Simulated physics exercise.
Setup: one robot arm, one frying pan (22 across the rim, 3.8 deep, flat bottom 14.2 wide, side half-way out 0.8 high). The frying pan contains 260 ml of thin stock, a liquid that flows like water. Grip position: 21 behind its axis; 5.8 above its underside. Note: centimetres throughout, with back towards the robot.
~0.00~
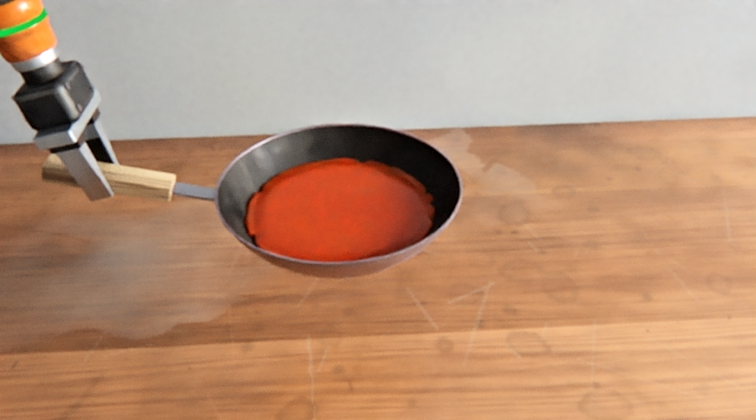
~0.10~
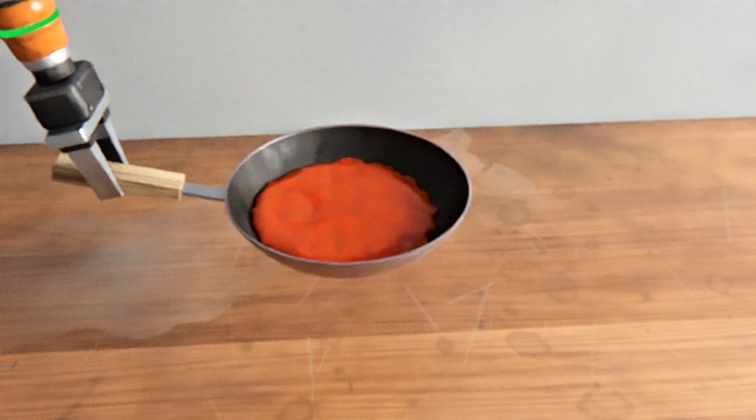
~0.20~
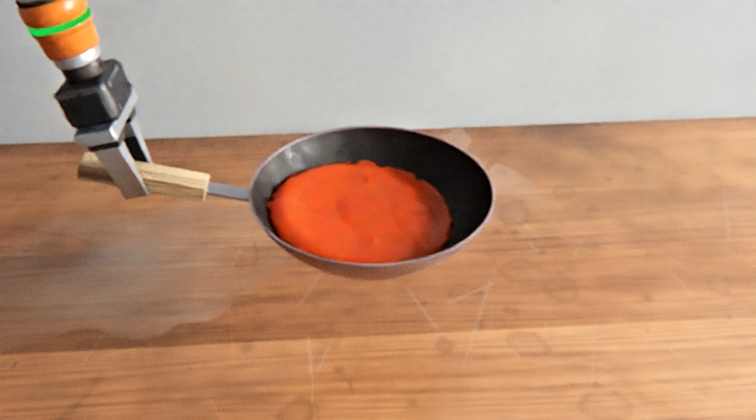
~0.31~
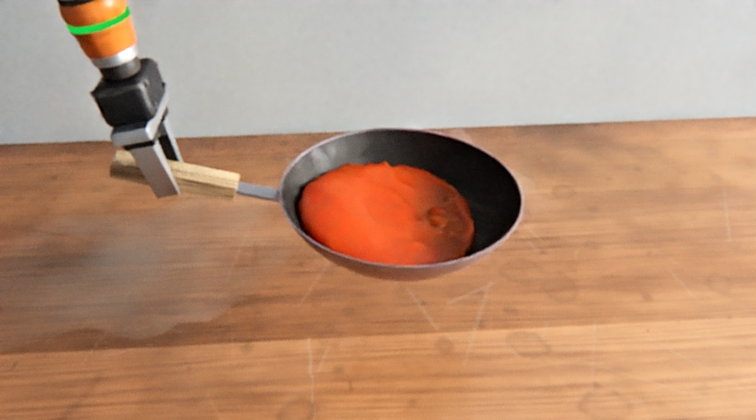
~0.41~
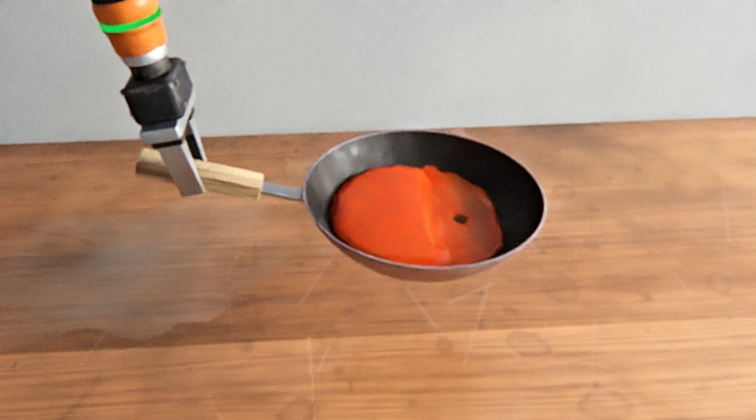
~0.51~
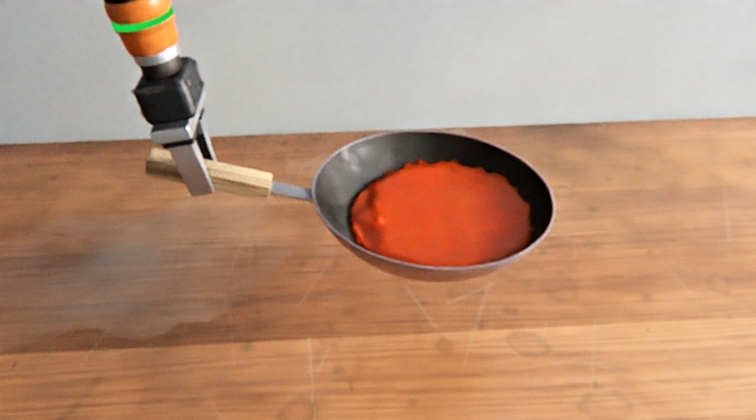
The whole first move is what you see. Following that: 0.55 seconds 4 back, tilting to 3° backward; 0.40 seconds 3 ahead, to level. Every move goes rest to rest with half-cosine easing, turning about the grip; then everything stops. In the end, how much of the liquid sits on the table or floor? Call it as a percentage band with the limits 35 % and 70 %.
Band: Below 35 %.
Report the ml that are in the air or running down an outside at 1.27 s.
It comes to close to 5 ml.
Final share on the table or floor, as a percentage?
It should be about 7 percent.
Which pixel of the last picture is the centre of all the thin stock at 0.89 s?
Estimated centre sits near (423, 201).
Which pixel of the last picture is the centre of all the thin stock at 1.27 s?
The centre lands around (358, 203) in the last view.
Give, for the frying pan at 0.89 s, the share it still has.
95 per cent or thereabouts.
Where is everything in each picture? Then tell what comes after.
In the first picture, frying pan middle at (340, 203), level; upper third of the thin stock around (344, 209), from x 250 to 435, top at y 160; 265 ml in the frying pan.
In the second picture, frying pan middle at (349, 203), level; upper third of the thin stock around (314, 210), from x 250 to 435, top at y 160.
In the third picture, frying pan middle at (372, 204), tilted 1° forward; upper third of the thin stock around (311, 208), from x 265 to 450, top at y 165.
In the fourth picture, frying pan middle at (400, 206), tilted 2° forward; upper third of the thin stock around (336, 207), from x 300 to 475, top at y 165.
In the fifth picture, frying pan middle at (422, 208), tilted 3° forward; upper third of the thin stock around (379, 211), from x 330 to 500, top at y 165.
In the sixth picture, frying pan middle at (431, 208), tilted 3° forward; upper third of the thin stock around (436, 214), from x 350 to 530, top at y 165; 265 ml in the frying pan.
By 0.89 s, tilted 2° backward, liquid up to 20 above the table; 255 ml in the frying pan, 10 ml on the table or floor.
By 1.27 s, tilted 1° backward, liquid up to 18 above the table; 245 ml in the frying pan, 15 ml on the table or floor, 5 ml in the air or running down outside.
By 1.66 s, level, liquid up to 17 above the table; 245 ml in the frying pan, 20 ml on the table or floor.
By 2.46 s, level, liquid up to 15 above the table; 245 ml in the frying pan, 20 ml on the table or floor.
Final state, 245 ml in the frying pan, 20 ml on the table or floor. That is 7 % on the table or floor.
